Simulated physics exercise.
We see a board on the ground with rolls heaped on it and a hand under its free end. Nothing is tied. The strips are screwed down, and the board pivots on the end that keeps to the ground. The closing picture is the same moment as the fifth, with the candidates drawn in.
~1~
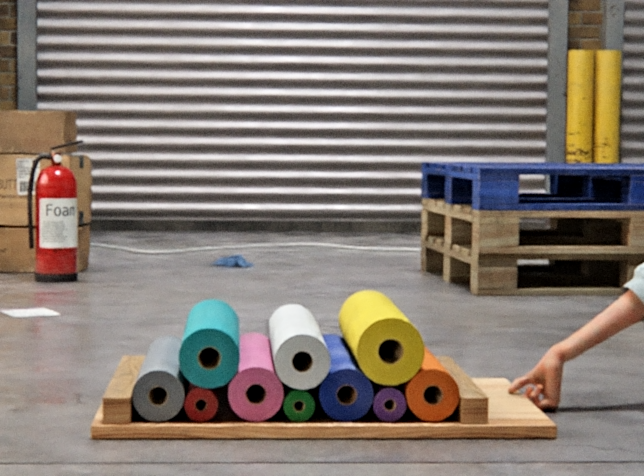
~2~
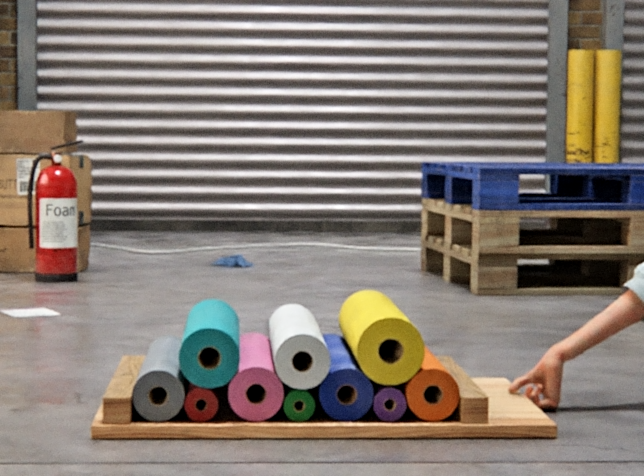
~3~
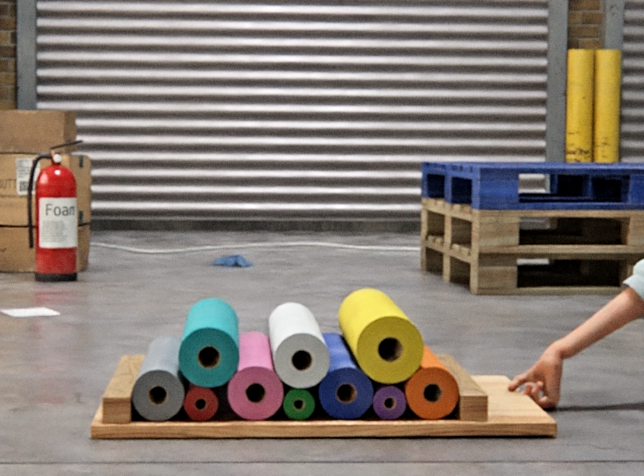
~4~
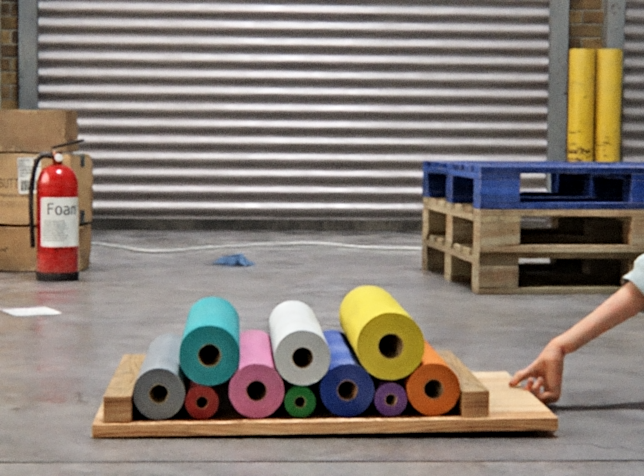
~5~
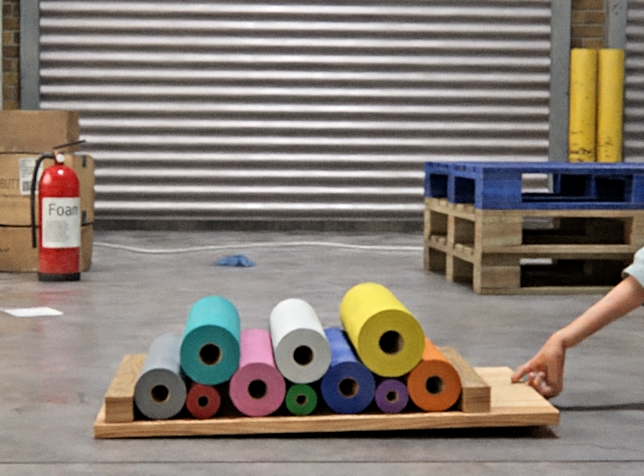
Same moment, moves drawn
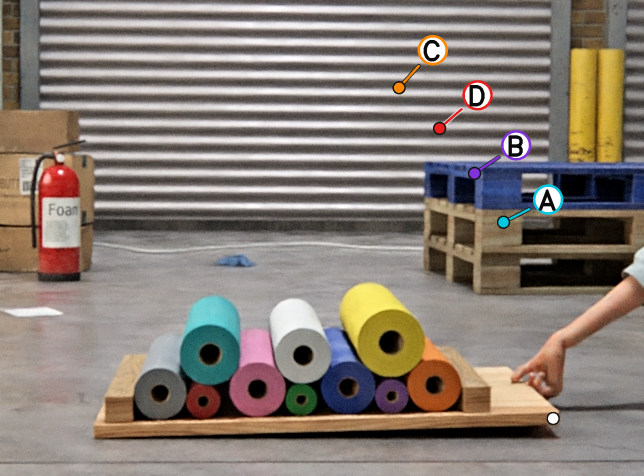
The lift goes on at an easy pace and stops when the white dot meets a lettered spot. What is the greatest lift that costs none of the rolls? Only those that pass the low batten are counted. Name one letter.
Mark D is as high as it can go.
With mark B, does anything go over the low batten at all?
No, at B.
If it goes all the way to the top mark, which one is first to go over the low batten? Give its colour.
The turquoise one.
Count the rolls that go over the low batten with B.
The count is none.
On the marked copy, A at (503, 222); B at (475, 174); C at (399, 88); D at (440, 128); the white dot at (553, 418).
Following D. Soon after the start, board at 21°.
Later, board at 41°.
In the end, board at 41°, none over the low batten.
As for the rest, A none over the low batten; B none over the low batten; C three over the low batten (turquoise, white, yellow).
